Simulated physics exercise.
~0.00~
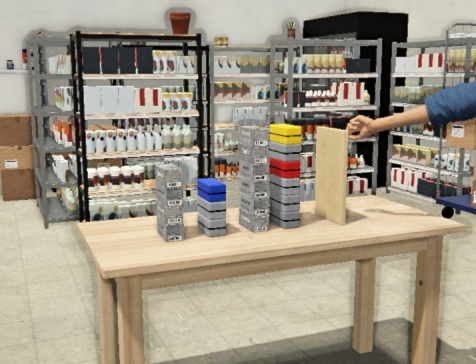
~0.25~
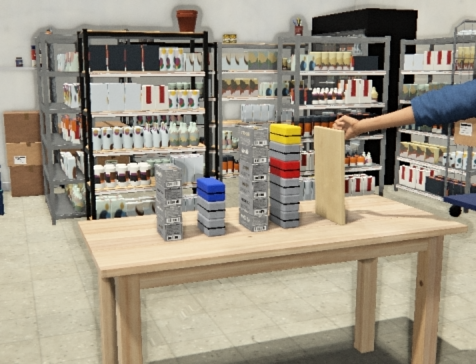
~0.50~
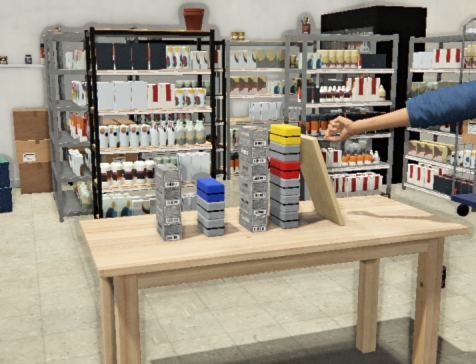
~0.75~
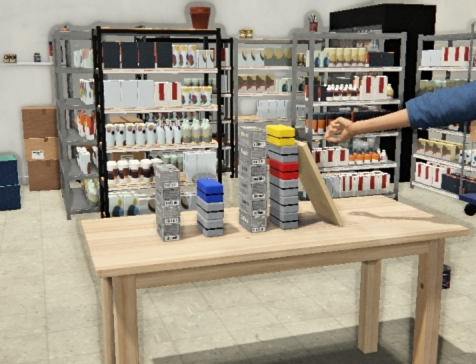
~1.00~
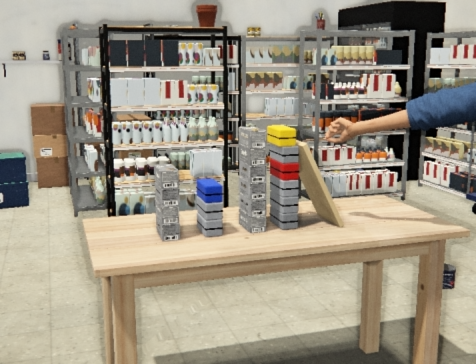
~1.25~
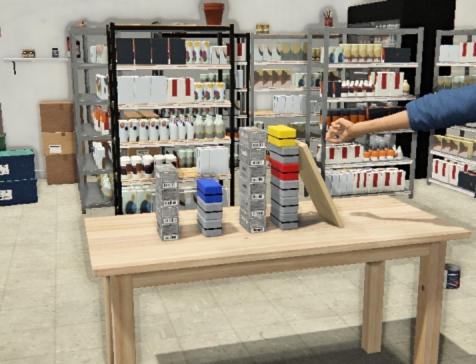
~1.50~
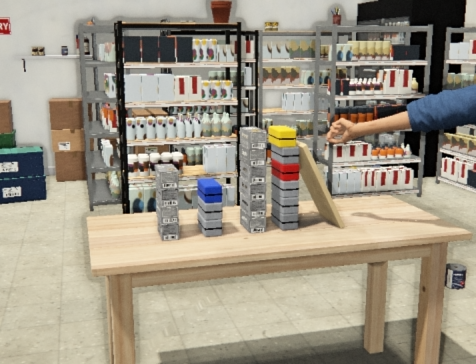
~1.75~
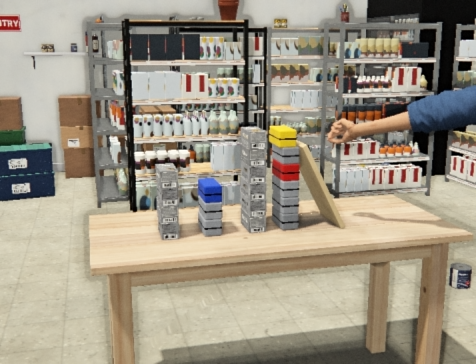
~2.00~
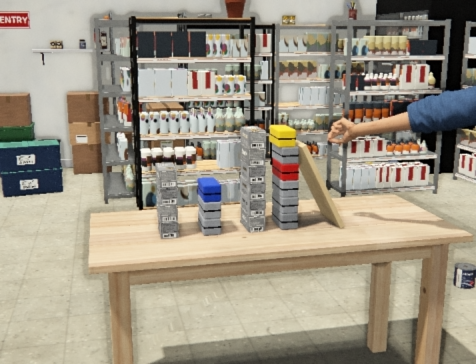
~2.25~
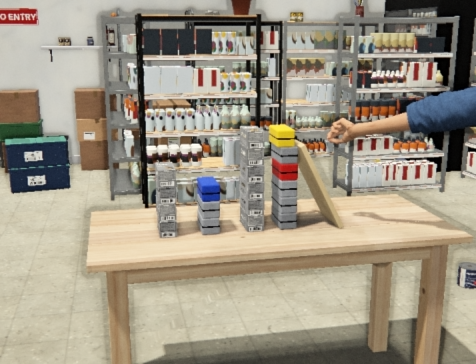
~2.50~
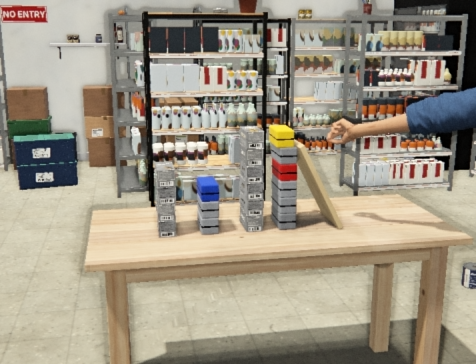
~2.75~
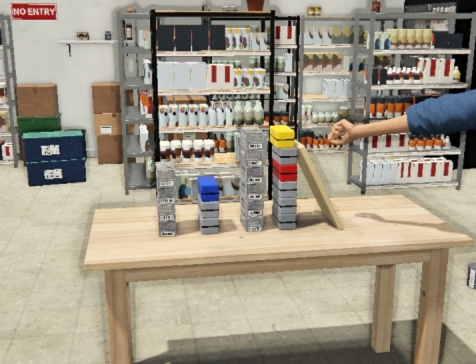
A hand tips an upright board left onto the nearest column of packets, which stays standing.
